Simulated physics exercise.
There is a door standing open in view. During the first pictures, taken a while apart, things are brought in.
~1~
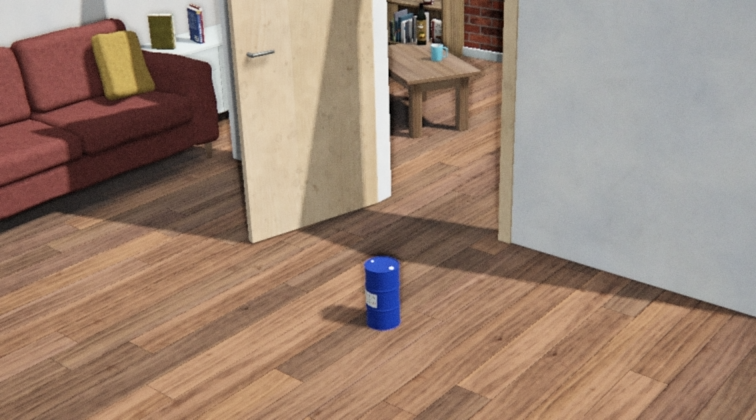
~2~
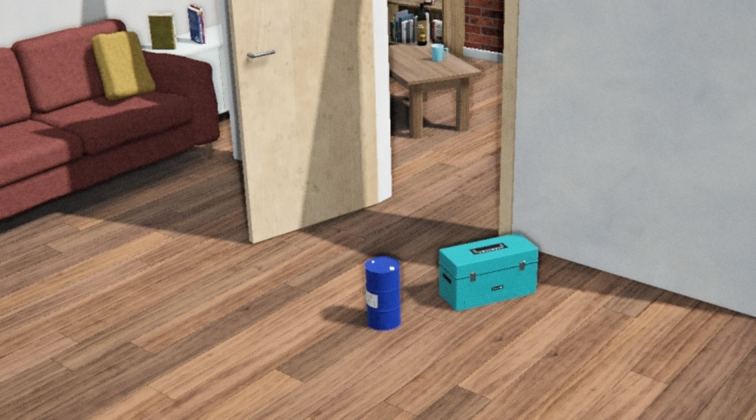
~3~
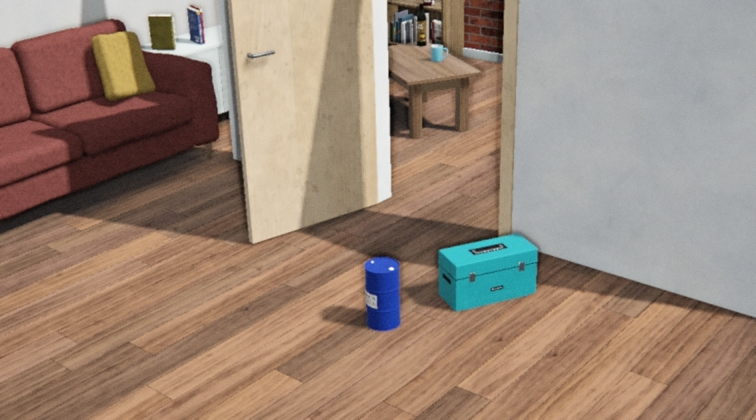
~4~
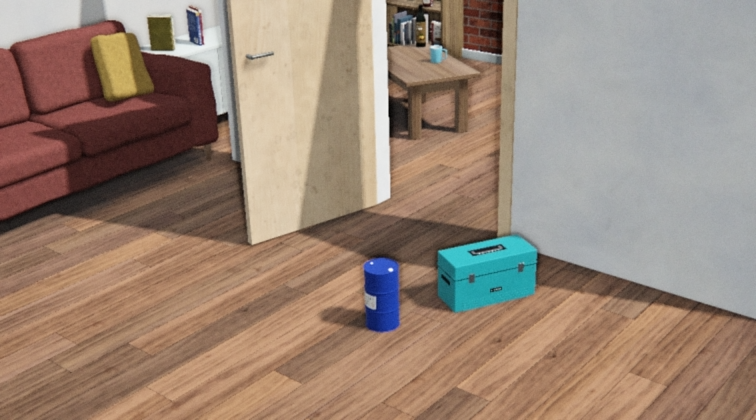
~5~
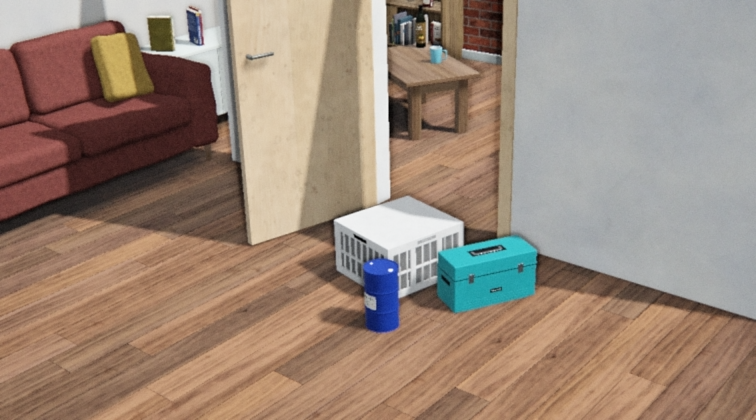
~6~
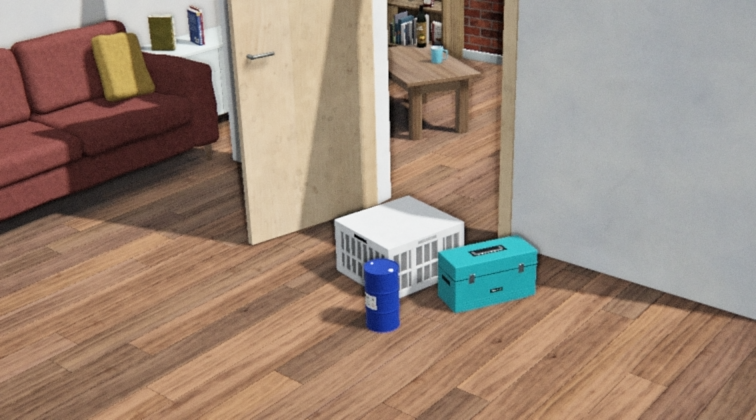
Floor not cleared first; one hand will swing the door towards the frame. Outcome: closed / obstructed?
My bet is the door will never touch the frame.
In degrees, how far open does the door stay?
Some 65°.
Then, 0.40 s after the last picture, door at 95°.
Then, 0.60 s after the last picture, door at 83°.
Then, 0.70 s after the last picture, door at 76°.
Then, 0.90 s after the last picture, door at 64°; white chest slid a little near (403, 246).
At rest, door at 64°; all 3 in place. Seen from the same camera at the end, white chest near (404, 246).
